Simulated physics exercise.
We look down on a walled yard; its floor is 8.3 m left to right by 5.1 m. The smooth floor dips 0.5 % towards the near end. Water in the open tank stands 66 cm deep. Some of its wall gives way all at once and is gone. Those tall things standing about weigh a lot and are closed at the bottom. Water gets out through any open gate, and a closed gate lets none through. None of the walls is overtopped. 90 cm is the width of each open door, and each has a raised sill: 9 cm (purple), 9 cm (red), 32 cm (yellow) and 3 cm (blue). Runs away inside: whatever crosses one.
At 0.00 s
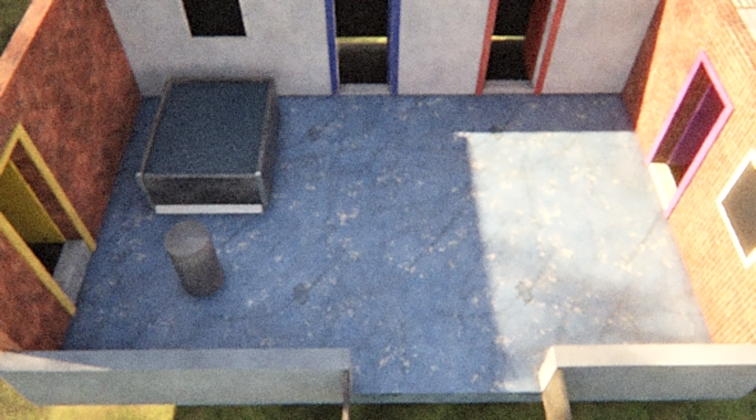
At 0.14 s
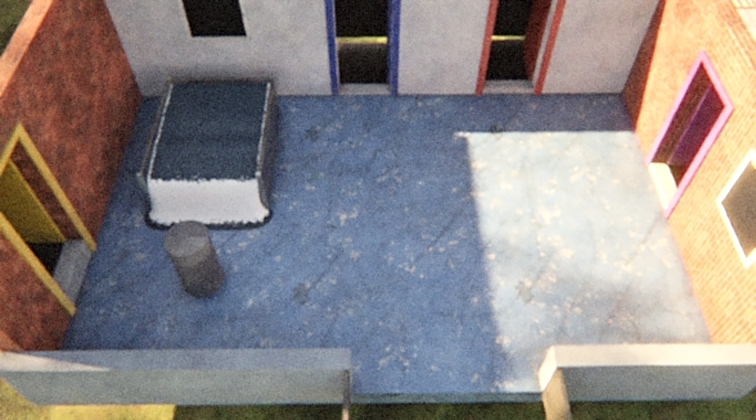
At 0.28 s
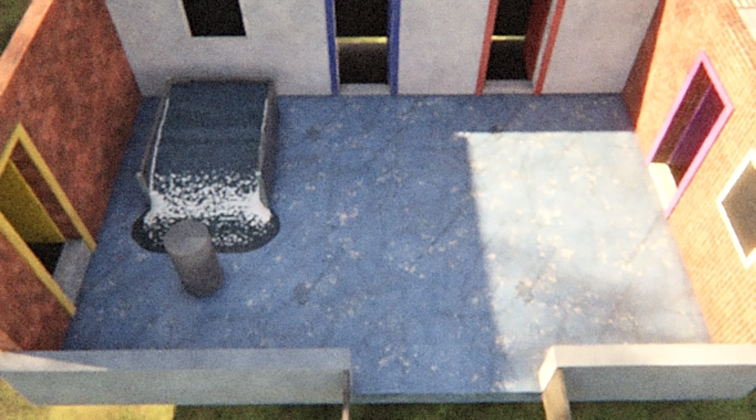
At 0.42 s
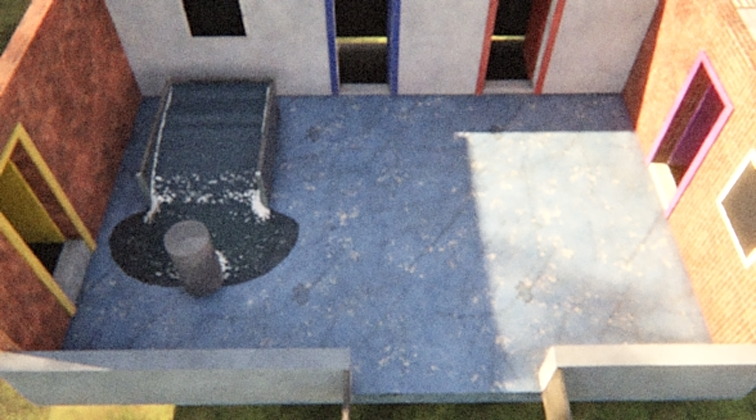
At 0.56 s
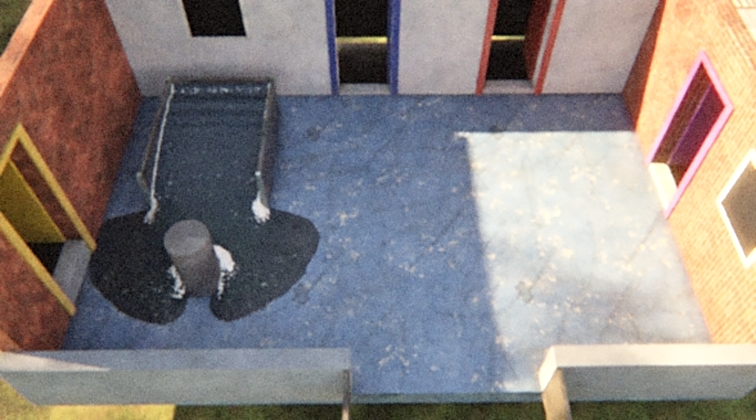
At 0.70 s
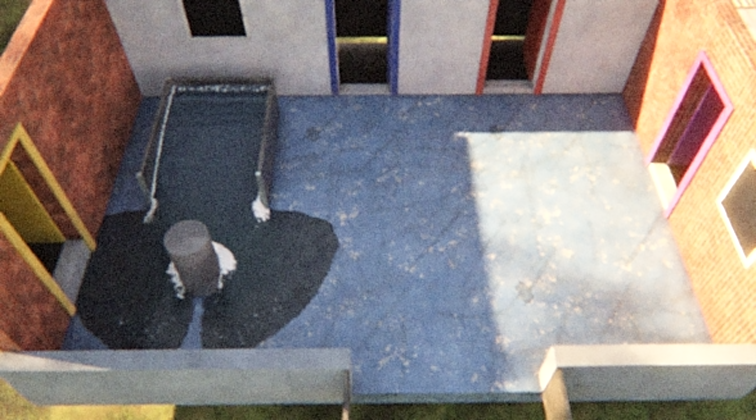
In a walled yard with a blue floor, the near side of an open tank gives way and dark water pours out, spreading around a grey cylinder and across the left part of the floor toward the near wall.
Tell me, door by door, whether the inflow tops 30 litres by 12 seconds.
At the purple door it falls short; at the red door it falls short; at the yellow door it falls short; at the blue door it falls short.
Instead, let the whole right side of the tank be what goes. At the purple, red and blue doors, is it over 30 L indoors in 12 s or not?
So purple ends up past the limit, red short of it, blue past the limit.
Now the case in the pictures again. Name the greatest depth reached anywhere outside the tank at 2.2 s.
Roughly 40 cm.
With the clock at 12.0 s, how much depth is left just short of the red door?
I'd put it near 5.0 cm.
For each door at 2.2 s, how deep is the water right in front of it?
Centimetres: Purple 0 / red 0 / yellow 25 / blue 0.
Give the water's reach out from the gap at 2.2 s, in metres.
Around 5.0 metres.
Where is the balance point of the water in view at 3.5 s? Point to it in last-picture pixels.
I'd put it close to (245, 277).
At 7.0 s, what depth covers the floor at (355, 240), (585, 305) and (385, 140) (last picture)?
Around 3 cm, 4 cm and 1 cm, in the order given.
After 1.4 s water covers 20 % of the floor and is deepest (59 cm) near (57, 363); purple door not reached, red door not reached, yellow door 15 cm at the sill, 0 L in, blue door not reached.
After 2.2 s water covers 30 % of the floor and is deepest (40 cm) near (52, 377); purple door not reached, red door not reached, yellow door 25 cm at the sill, 0 L in, blue door not reached.
After 3.5 s water covers 45 % of the floor and is deepest (23 cm) near (82, 377); purple door not reached, red door not reached, yellow door 21 cm at the sill, 0 L in, blue door not reached.
After 7.0 s water covers 85 % of the floor and is deepest (16 cm) near (622, 94); purple door 9 cm at the sill, 0 L in, red door not reached, yellow door 8 cm at the sill, 0 L in, blue door not reached.
After 12.0 s water covers 95 % of the floor and is deepest (7 cm) near (556, 210); purple door 6 cm at the sill, 1 L in, red door 5 cm at the sill, 0 L in, yellow door 5 cm at the sill, 0 L in, blue door 4 cm at the sill, 3 L in.
